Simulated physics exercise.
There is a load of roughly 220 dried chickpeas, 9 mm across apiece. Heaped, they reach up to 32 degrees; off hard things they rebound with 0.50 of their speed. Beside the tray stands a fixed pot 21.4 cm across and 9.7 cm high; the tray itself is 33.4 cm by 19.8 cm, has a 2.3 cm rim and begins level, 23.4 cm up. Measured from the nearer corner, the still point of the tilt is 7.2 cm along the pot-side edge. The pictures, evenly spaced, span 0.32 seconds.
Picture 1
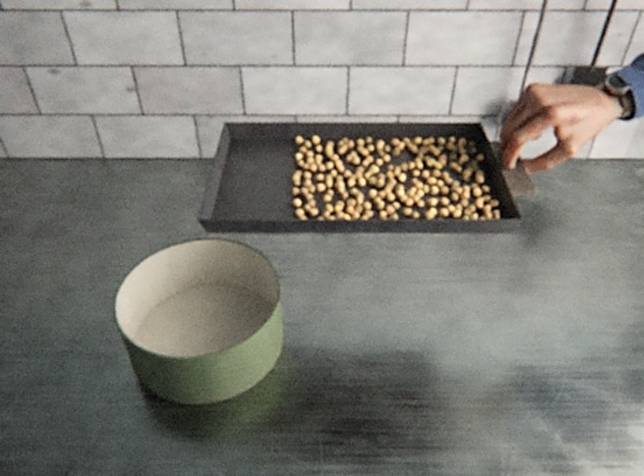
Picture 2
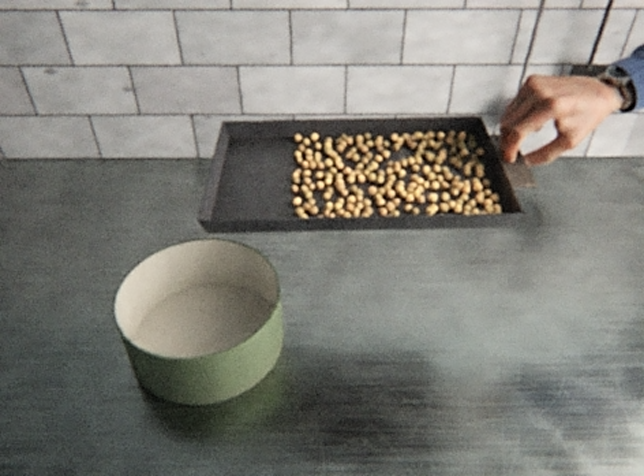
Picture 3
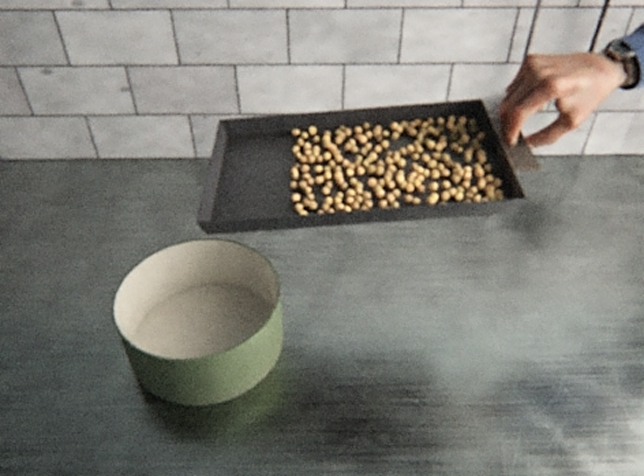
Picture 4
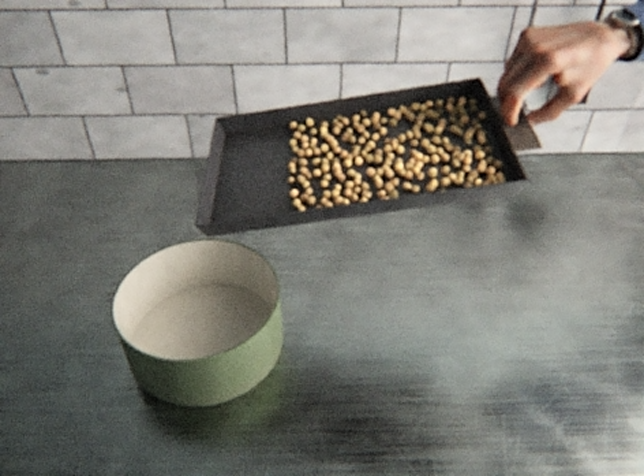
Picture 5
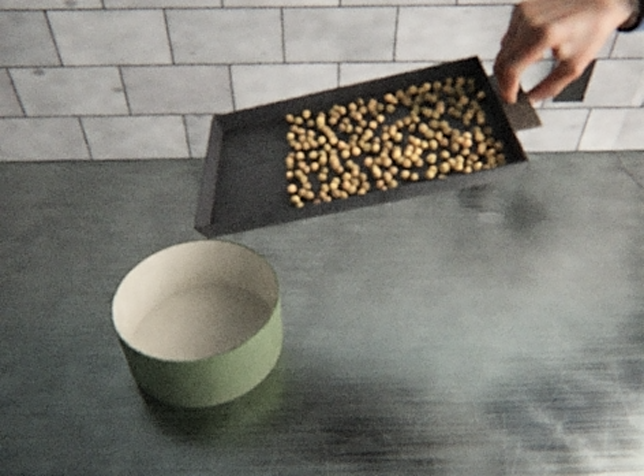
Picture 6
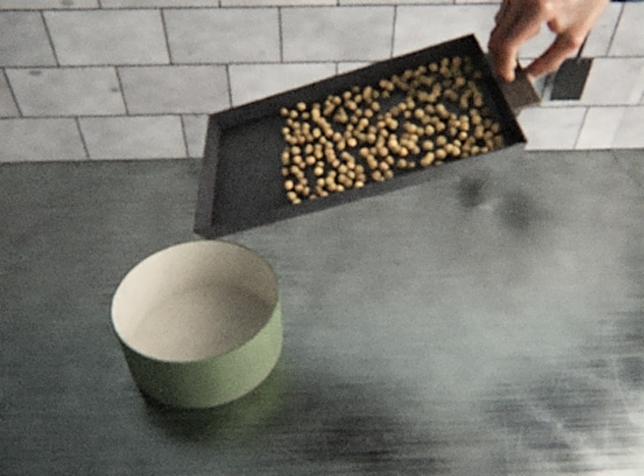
A hand lifts the right end of a dark tray of chickpeas, tilting it leftward.
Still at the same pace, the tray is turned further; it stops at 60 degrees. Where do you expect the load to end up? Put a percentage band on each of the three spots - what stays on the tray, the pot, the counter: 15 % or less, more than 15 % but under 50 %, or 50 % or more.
Tray: 50 % or more; pot: In between; counter: Up to 15 %.
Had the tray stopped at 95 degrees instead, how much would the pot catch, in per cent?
About 100 in a hundred would end up in the pot.
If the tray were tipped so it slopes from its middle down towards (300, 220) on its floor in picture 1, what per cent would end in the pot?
Near 10 percent, give or take.
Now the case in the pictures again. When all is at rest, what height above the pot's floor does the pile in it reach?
Roughly 1.5 cm up.
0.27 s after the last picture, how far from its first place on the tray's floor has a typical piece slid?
Displacement on the tray: Roughly 7 cm.
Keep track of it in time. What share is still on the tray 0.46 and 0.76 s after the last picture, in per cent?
The figures go 100 and then 65.
Then, 0.27 s after the last picture, tilt 39 degrees; the tray holds 100 %, the pot 0 %.
Then, 0.46 s after the last picture, tilt 53 degrees; the tray holds 100 %, the pot 0 %.
Then, 0.76 s after the last picture, tilt 60 degrees; the tray holds 65 %, the pot 25 %.
In the end, tray 60 %, pot 40 %, counter 0 %.
